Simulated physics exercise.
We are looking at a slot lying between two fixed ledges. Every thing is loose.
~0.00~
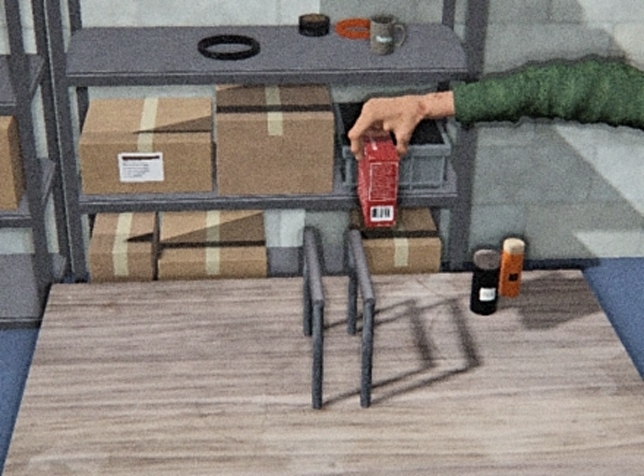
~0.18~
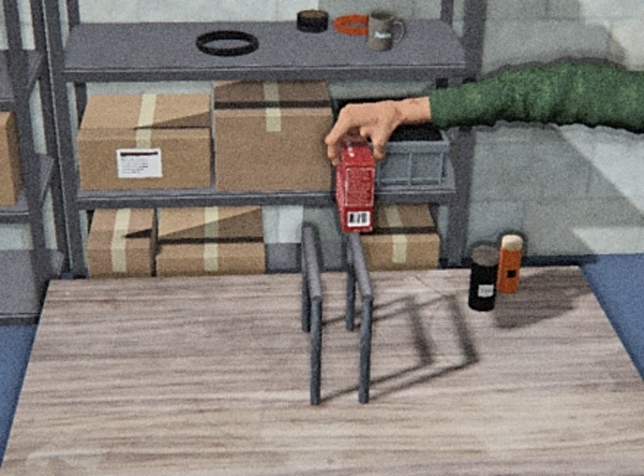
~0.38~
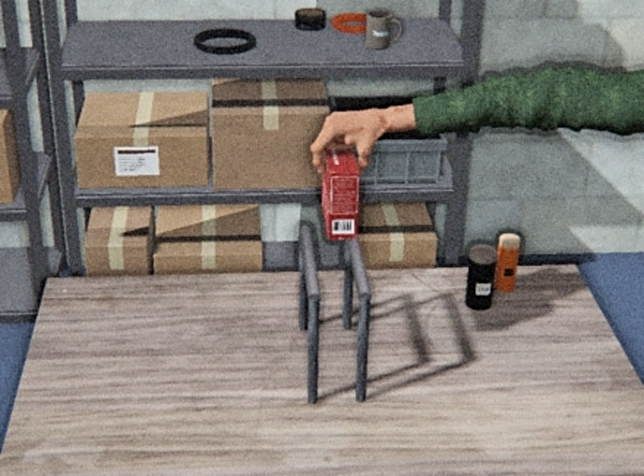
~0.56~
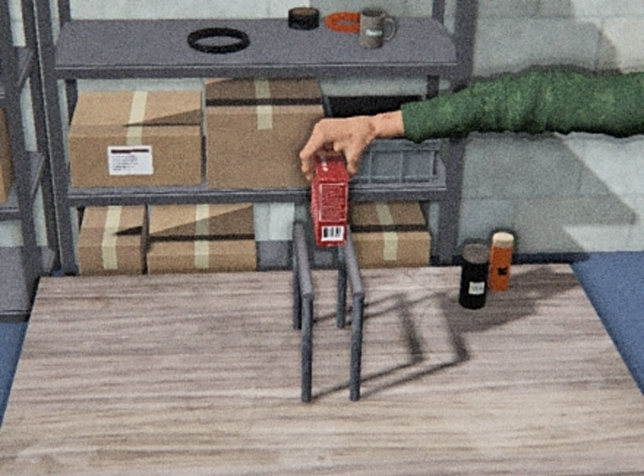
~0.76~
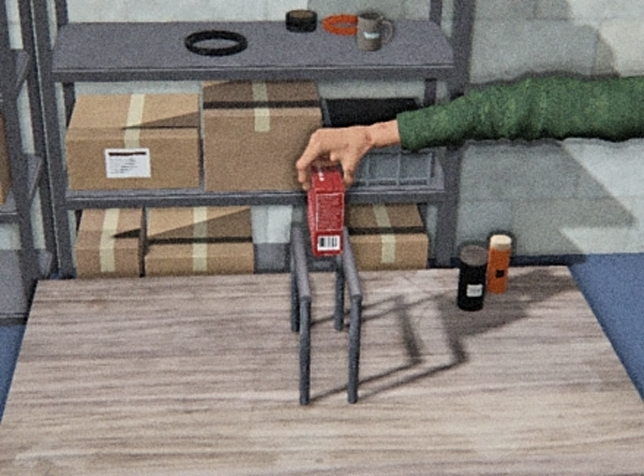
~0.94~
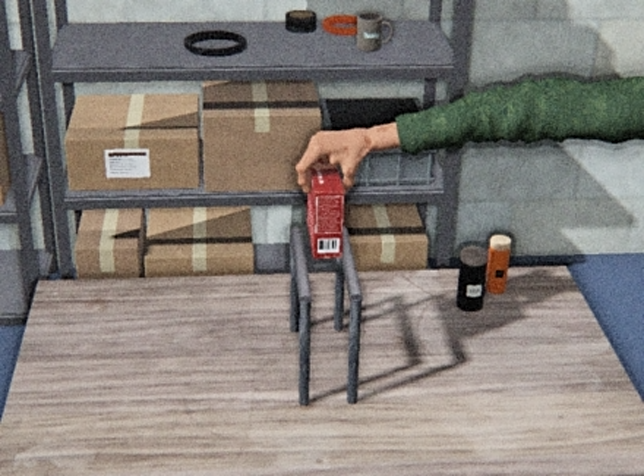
A hand in a green sleeve carrying a red packet left and lowering it slightly between two grey rails above a wooden table.
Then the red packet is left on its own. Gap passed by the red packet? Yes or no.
Yes.
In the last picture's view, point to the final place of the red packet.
At about (322, 336).
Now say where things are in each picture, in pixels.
Being brought over the gap; red packet (377, 176); orange shaker (512, 268), in the first frame.
Being brought over the gap; red packet (355, 181); orange shaker (510, 264), in the second frame.
Being brought over the gap; red packet (340, 189); orange shaker (507, 263), in the third frame.
Being brought over the gap; red packet (329, 195); orange shaker (501, 262), in the fourth frame.
Held still over the gap; red packet (325, 205); orange shaker (499, 264), in the fifth frame.
Held still over the gap; red packet (325, 208); orange shaker (498, 265), in the sixth frame.
After 1.14 s, red packet slid about its own width near (324, 254).
After 1.24 s, red packet slid well along near (322, 337).
At rest (1.9 s), moved from the start, red packet; the other 2 in place. Seen from the same camera at the end, red packet near (322, 336). The packet goes down the gap.
